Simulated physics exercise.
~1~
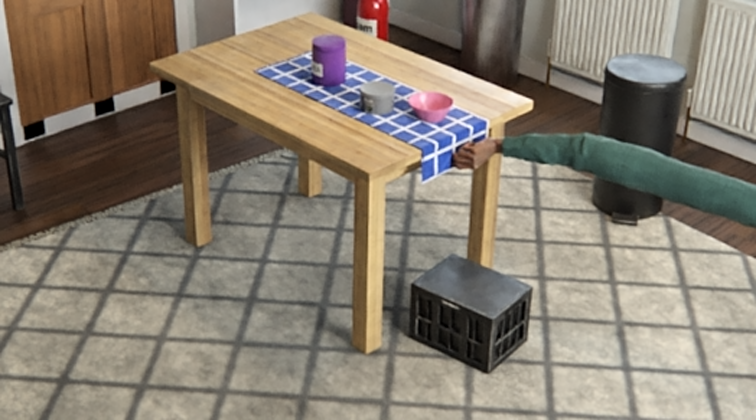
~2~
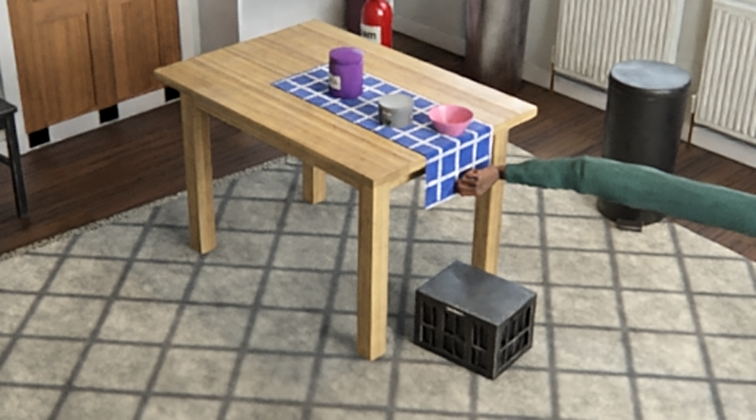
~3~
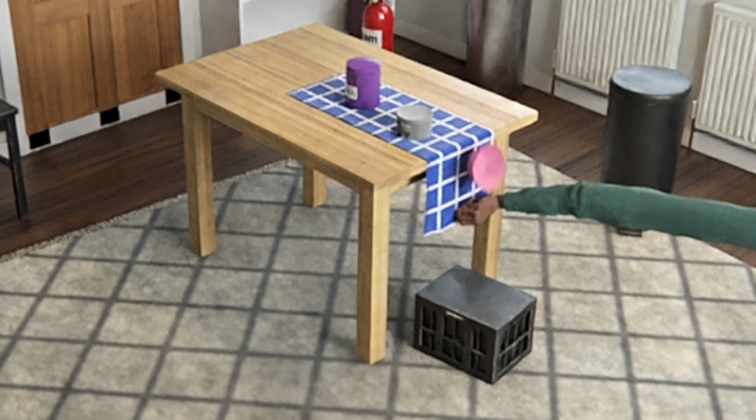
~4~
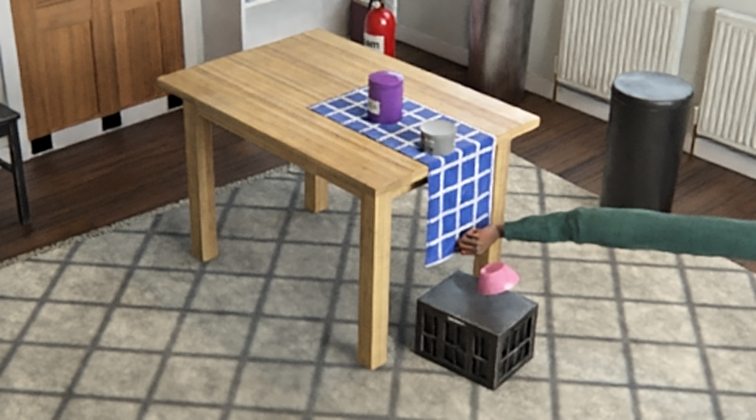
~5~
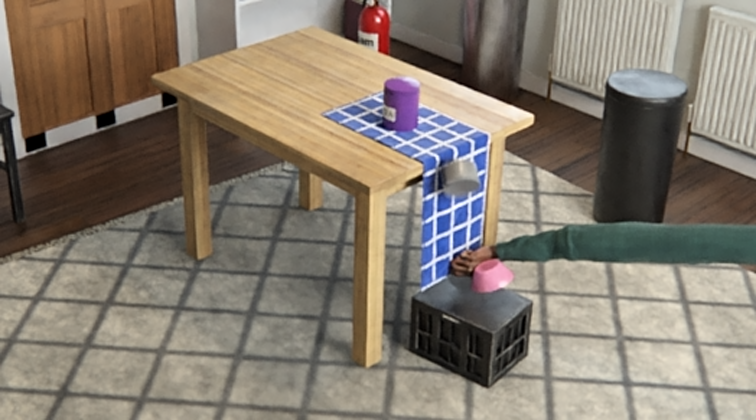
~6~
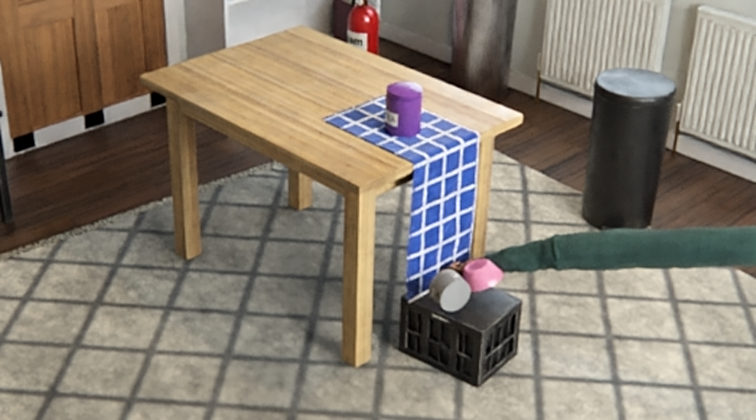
On a wooden table, a hand pulling a blue checked towel down, pink bowl then grey tub dropping onto the crate, purple canister staying upright.
